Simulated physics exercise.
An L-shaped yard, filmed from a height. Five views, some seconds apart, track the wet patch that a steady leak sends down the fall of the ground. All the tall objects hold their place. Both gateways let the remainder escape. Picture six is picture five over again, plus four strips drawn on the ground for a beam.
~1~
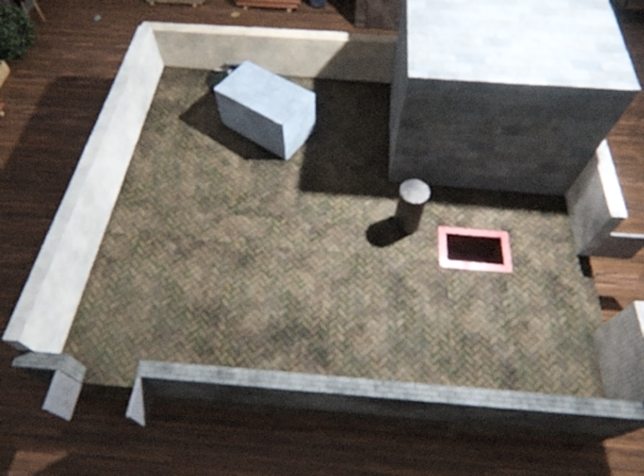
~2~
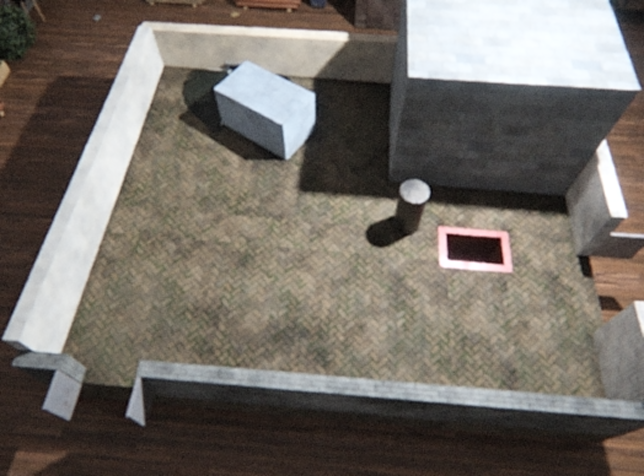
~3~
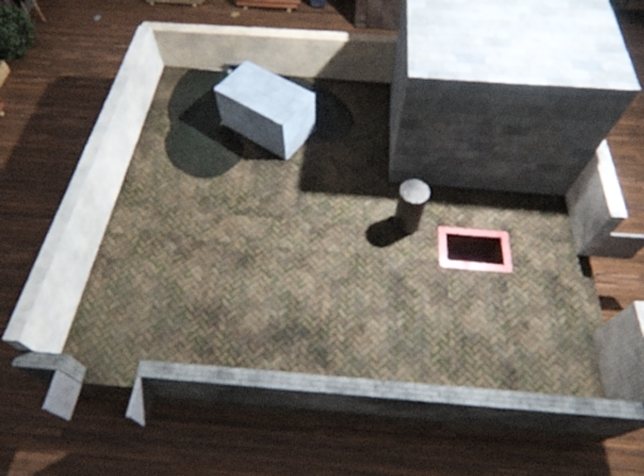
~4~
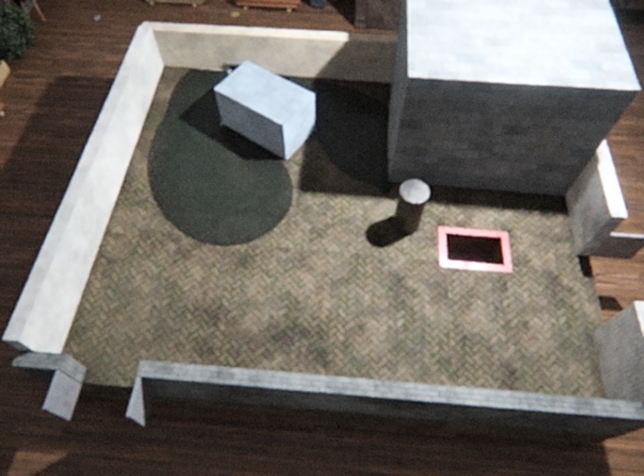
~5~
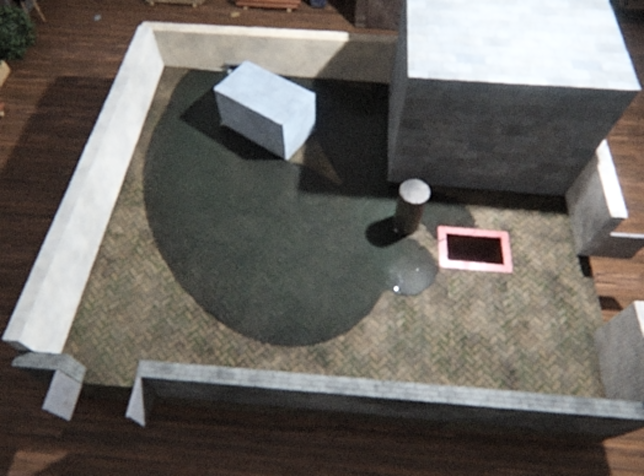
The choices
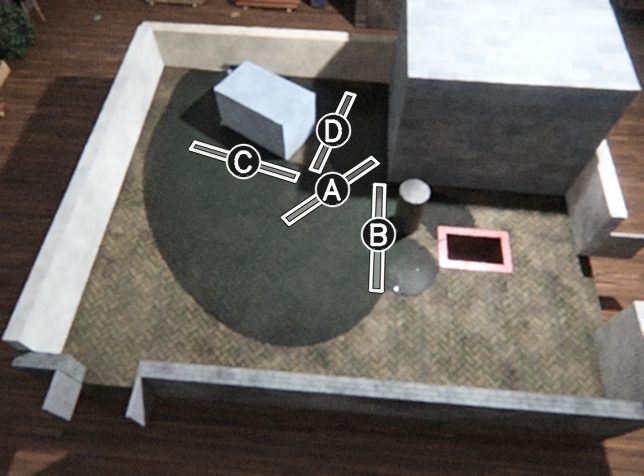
The clip shows a walled yard from above, where dark water appears around a pale box near the back wall, then spreads in a widening rounded sheet across the patterned ground, reaching around a short post near a red-framed opening.
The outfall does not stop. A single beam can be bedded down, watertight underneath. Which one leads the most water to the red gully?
Choose C.
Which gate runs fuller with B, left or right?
More leaves on the right.
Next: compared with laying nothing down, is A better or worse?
Worse.
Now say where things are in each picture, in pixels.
In the first frame, outfall at (239, 68); red gully at (475, 249); open gate at (584, 292); open gate at (121, 371); 2 % of the ground under water, visible out to (213, 79); red gully still dry.
In the second frame, 6 % of the ground under water, visible out to (207, 124); red gully still dry.
In the third frame, 13 % of the ground under water, visible out to (217, 175); red gully still dry.
In the fourth frame, 27 % of the ground under water, visible out to (235, 240); red gully still dry.
In the fifth frame, 49 % of the ground under water, visible out to (296, 341); red gully still dry.
In white, A from (285, 220) to (374, 160); B from (376, 290) to (379, 184); C from (192, 145) to (296, 177); D from (314, 170) to (350, 94).
If A is chosen, about 5 % of the stream goes into the red gully, about 88 % out by the gates.
If B is chosen, about 9 % of the stream goes into the red gully, about 89 % out by the gates.
If C is chosen, about 12 % of the stream goes into the red gully, about 86 % out by the gates.
If D is chosen, about 8 % of the stream goes into the red gully, about 90 % out by the gates.
